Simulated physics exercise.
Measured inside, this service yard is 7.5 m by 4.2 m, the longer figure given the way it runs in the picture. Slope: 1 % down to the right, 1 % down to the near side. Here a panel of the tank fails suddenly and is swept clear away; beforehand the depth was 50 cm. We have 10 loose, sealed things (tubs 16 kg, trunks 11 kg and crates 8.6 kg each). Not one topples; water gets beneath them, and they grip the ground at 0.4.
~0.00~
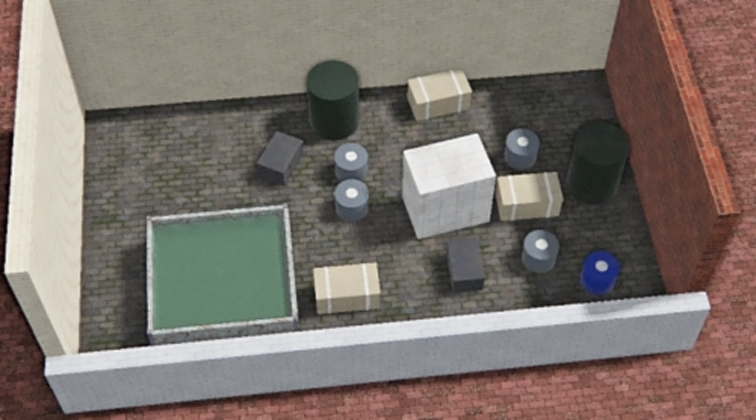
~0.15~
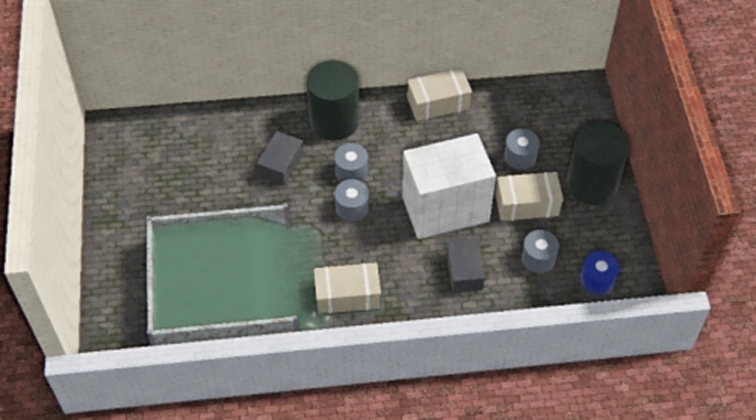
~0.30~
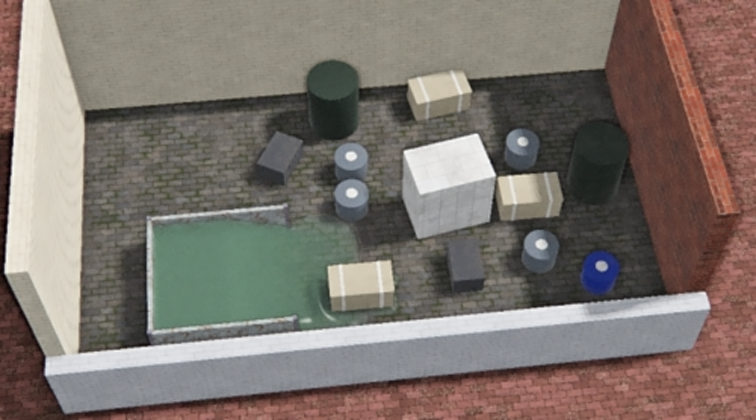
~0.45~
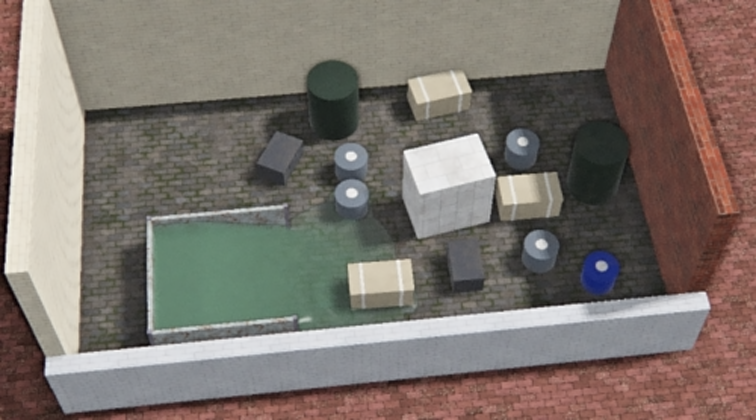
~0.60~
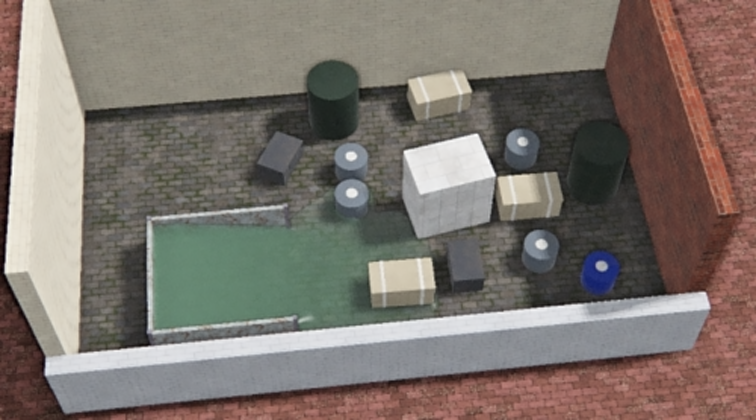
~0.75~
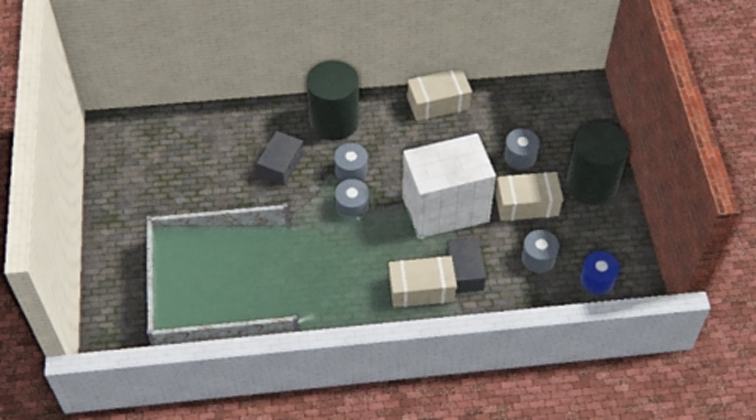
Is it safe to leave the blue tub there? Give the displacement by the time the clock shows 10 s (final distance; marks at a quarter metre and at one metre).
The blue tub goes a long distance.
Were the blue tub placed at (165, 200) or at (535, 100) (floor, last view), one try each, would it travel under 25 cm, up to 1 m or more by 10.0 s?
Well, it scarcely moves on the first try and is shoved partway on the second.
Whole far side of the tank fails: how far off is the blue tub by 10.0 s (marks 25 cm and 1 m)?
Then the blue tub stays put.
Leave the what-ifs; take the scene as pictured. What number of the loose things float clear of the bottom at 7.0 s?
The number is 4.
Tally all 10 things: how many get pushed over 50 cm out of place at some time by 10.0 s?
Total: 7.
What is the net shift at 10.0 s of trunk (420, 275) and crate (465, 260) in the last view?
First 250 cm, then 200 cm.
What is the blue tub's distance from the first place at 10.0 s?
About 200 cm.
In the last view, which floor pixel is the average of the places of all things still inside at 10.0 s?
About (446, 159).
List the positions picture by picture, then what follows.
In the first picture, the blue tub at (601, 266), on the bottom; water covers 2.6 m2; 0 of 10 have shifted.
In the second picture, the blue tub at (601, 266) rests on the ground; water covers 3.4 m2; 0 of 10 have shifted.
In the third picture, the blue tub at (601, 266) rests on the ground; 4.2 m2 under water; 1 of 10 have shifted.
In the fourth picture, the blue tub at (601, 266), on the bottom; water covers 5.2 m2; 1 of 10 have shifted.
In the fifth picture, the blue tub at (601, 266) rests on the ground; 6.1 m2 under water; 1 of 10 have shifted.
In the sixth picture, the blue tub at (601, 266) rests on the ground; water covers 7.0 m2; 1 of 10 have shifted.
After 2.0 s the blue tub is near (610, 264), 0.1 m from its start, aground; 2 afloat.
After 4.5 s the blue tub is near (616, 215), 0.8 m from its start, afloat; 5 afloat.
After 7.0 s the blue tub is near (525, 164), 1.8 m from its start, aground; 4 afloat.
After 10.0 s the blue tub is near (521, 155), 2.0 m from its start, aground; 4 afloat.
